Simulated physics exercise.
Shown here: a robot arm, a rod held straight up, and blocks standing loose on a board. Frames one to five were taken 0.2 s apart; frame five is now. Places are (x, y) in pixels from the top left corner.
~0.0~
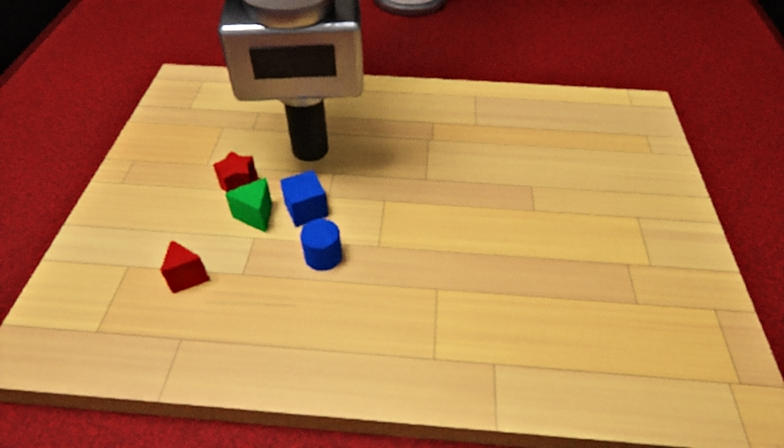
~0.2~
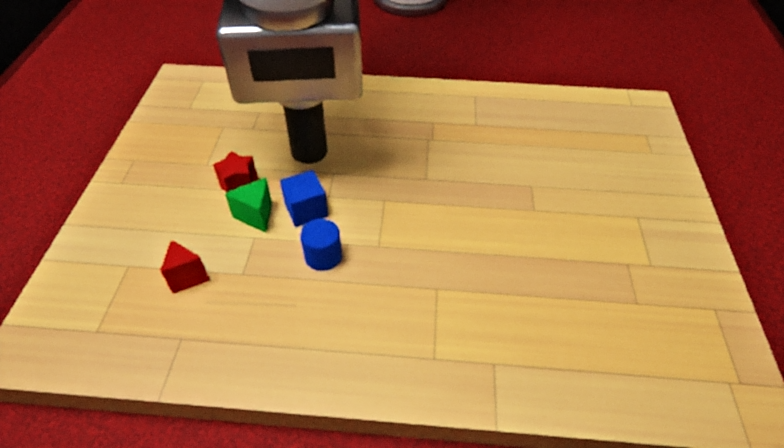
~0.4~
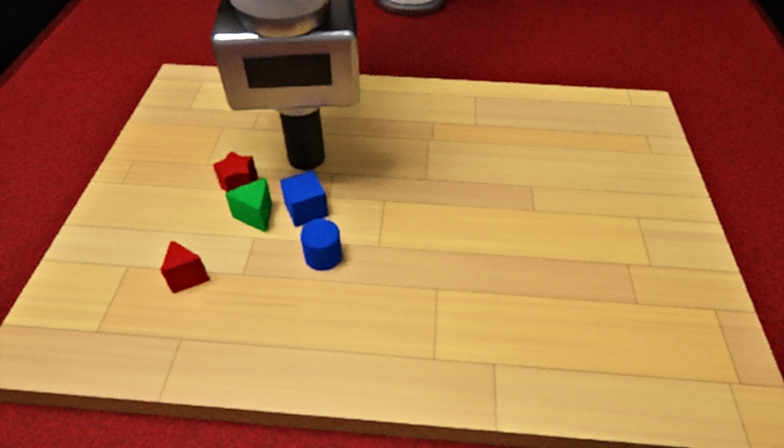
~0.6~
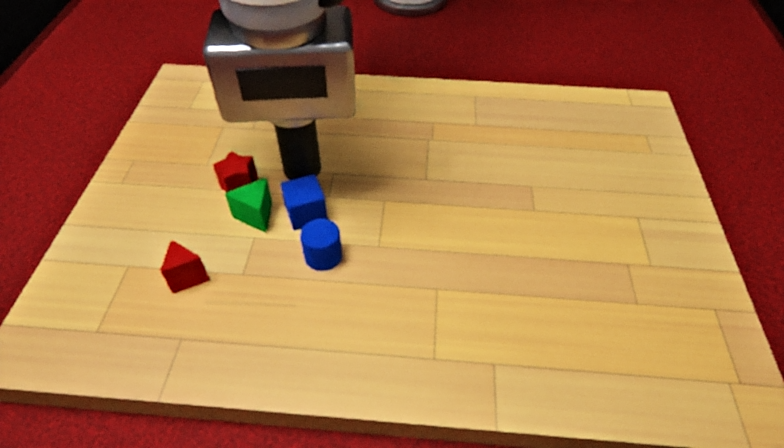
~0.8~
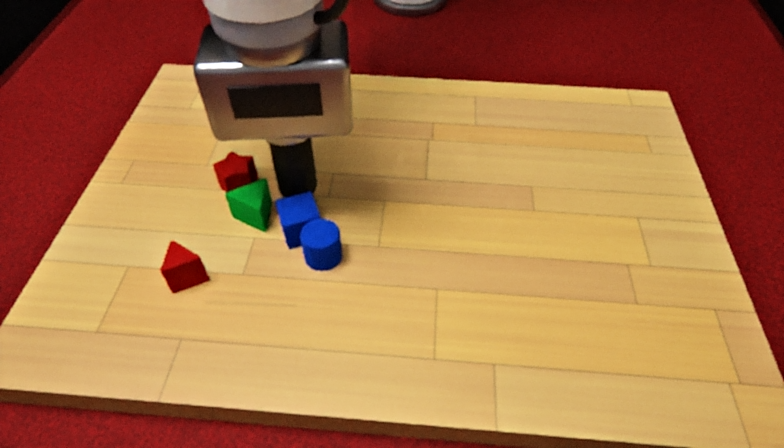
A robot arm with a black rod moving down the wooden board and pushing a blue cube toward a blue cylinder.
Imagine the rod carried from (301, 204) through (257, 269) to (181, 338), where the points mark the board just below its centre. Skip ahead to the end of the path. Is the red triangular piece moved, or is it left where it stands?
In the end it has not been moved.
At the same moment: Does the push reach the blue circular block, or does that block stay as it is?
That block will leave its spot.
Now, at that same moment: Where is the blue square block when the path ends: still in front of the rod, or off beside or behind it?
The blue square block slips off.
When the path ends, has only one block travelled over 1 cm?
The answer is no.
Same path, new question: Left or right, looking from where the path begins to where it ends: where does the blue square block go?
It moves off to the left.
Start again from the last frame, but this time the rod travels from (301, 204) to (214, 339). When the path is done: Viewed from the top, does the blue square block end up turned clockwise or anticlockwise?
Answer: Anticlockwise.
On the path given first. One third of the way, rod (271, 230); blue square block (287, 255), turned 40° anticlockwise; blue circular block (329, 261).
Two thirds of the way, rod (229, 276); blue square block (280, 277), turned 95° anticlockwise; blue circular block (329, 263).
At the end, rod (172, 322); red triangular piece not moved; blue square block (280, 277), turned 95° anticlockwise; blue circular block (329, 263).
